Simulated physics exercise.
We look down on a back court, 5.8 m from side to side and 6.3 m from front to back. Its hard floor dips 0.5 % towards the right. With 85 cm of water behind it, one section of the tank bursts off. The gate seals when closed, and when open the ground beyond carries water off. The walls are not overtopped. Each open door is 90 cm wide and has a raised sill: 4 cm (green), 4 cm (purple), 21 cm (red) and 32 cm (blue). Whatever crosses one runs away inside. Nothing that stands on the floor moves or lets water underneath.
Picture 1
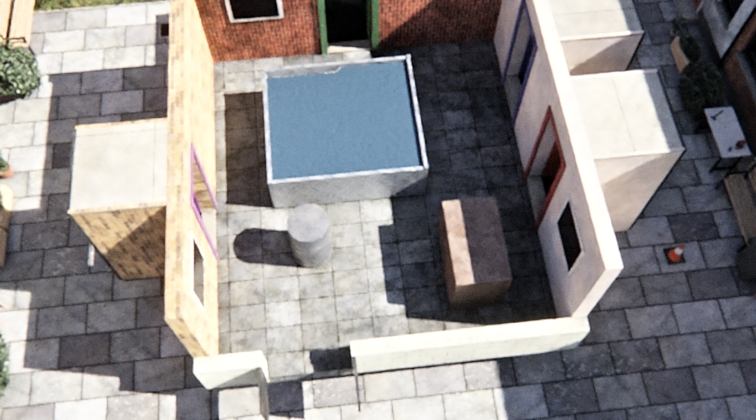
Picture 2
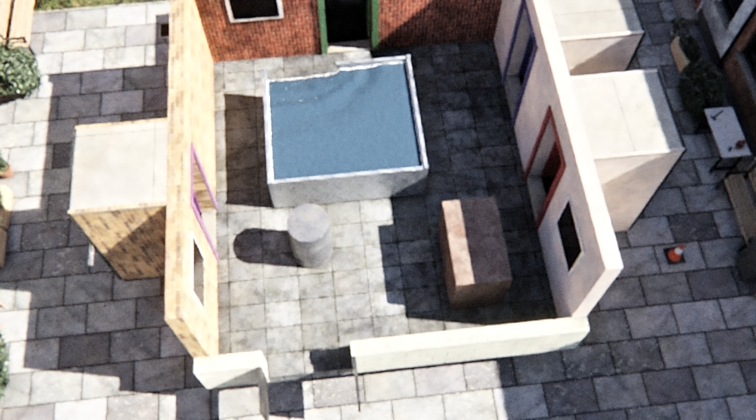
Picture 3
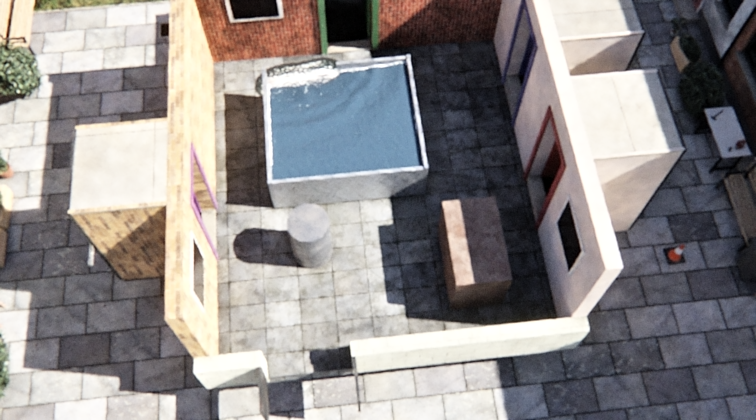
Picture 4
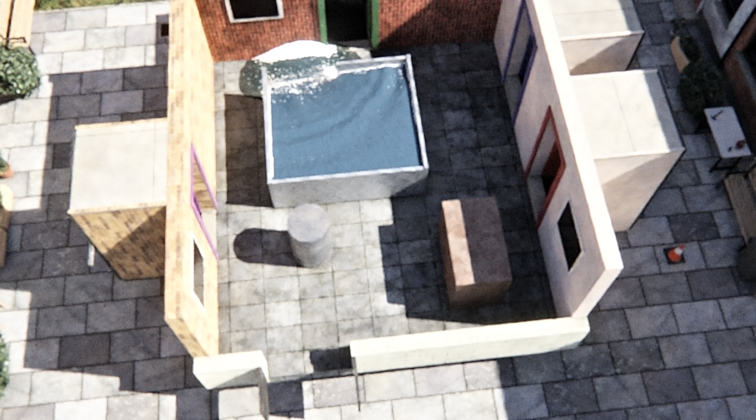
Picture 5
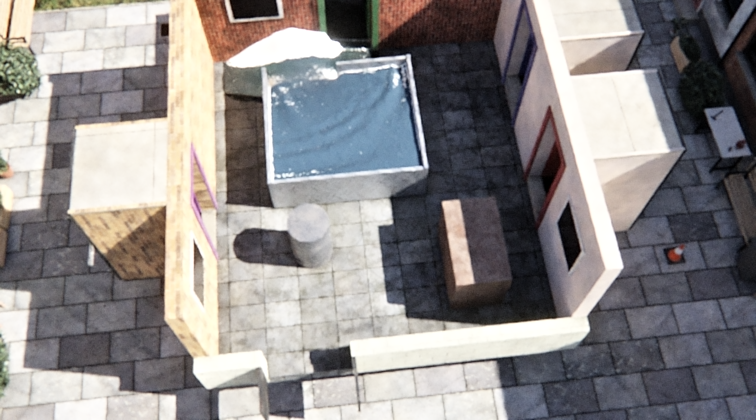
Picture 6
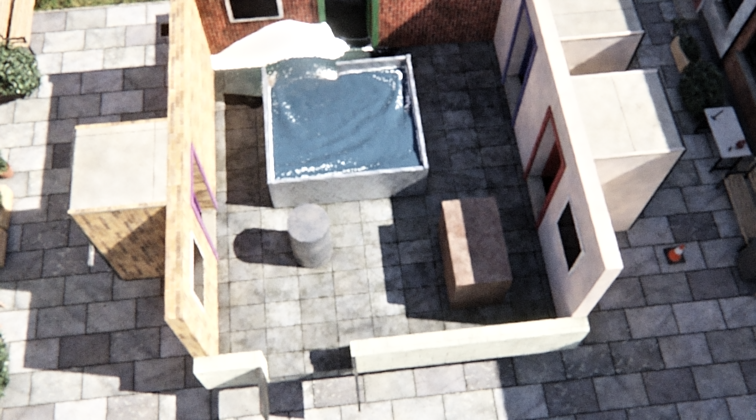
Paved back court with a raised water tank, its surface rippling as water bursts over the far side and spreads behind it.
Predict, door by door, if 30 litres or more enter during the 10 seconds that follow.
Door by door: At the green door it exceeds the limit; at the purple door it goes over the limit; at the red door it does not reach the limit; at the blue door it does not reach the limit.
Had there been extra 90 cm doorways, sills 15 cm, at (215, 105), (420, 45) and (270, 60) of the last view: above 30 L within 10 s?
In that order: Over, under, over.
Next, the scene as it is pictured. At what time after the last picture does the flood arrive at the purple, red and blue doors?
Purple 1.1 s, red 2.2 s, blue 1.4 s.
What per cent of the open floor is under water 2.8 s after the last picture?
Near 60 per cent is wet.
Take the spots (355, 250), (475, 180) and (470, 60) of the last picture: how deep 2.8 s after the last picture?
In that order: 0, 4 and 27 cm.
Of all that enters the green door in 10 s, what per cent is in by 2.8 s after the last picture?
About 55 per cent.
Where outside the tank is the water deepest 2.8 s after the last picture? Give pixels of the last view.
Around (219, 368).
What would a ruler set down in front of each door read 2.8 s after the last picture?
Depths in cm: Green 20, purple 6, red 4, blue 19.
Then, 0.7 s after the last picture water covers 20 % of the floor and is deepest (82 cm) near (214, 69); green door 23 cm at the sill, 127 L in, purple door not reached, red door not reached, blue door not reached.
Then, 1.5 s after the last picture water covers 35 % of the floor and is deepest (66 cm) near (223, 68); green door 23 cm at the sill, 233 L in, purple door 5 cm at the sill, 0 L in, red door not reached, blue door 10 cm at the sill, 0 L in.
Then, 2.8 s after the last picture water covers 60 % of the floor and is deepest (48 cm) near (219, 368); green door 20 cm at the sill, 385 L in, purple door 6 cm at the sill, 1 L in, red door 4 cm at the sill, 0 L in, blue door 19 cm at the sill, 0 L in.
Then, 5.3 s after the last picture water covers 95 % of the floor and is deepest (26 cm) near (286, 63); green door 14 cm at the sill, 568 L in, purple door 8 cm at the sill, 14 L in, red door 5 cm at the sill, 0 L in, blue door 15 cm at the sill, 0 L in.
Then, 9.3 s after the last picture water covers 95 % of the floor and is deepest (18 cm) near (457, 342); green door 10 cm at the sill, 697 L in, purple door 10 cm at the sill, 57 L in, red door 15 cm at the sill, 0 L in, blue door 9 cm at the sill, 0 L in.
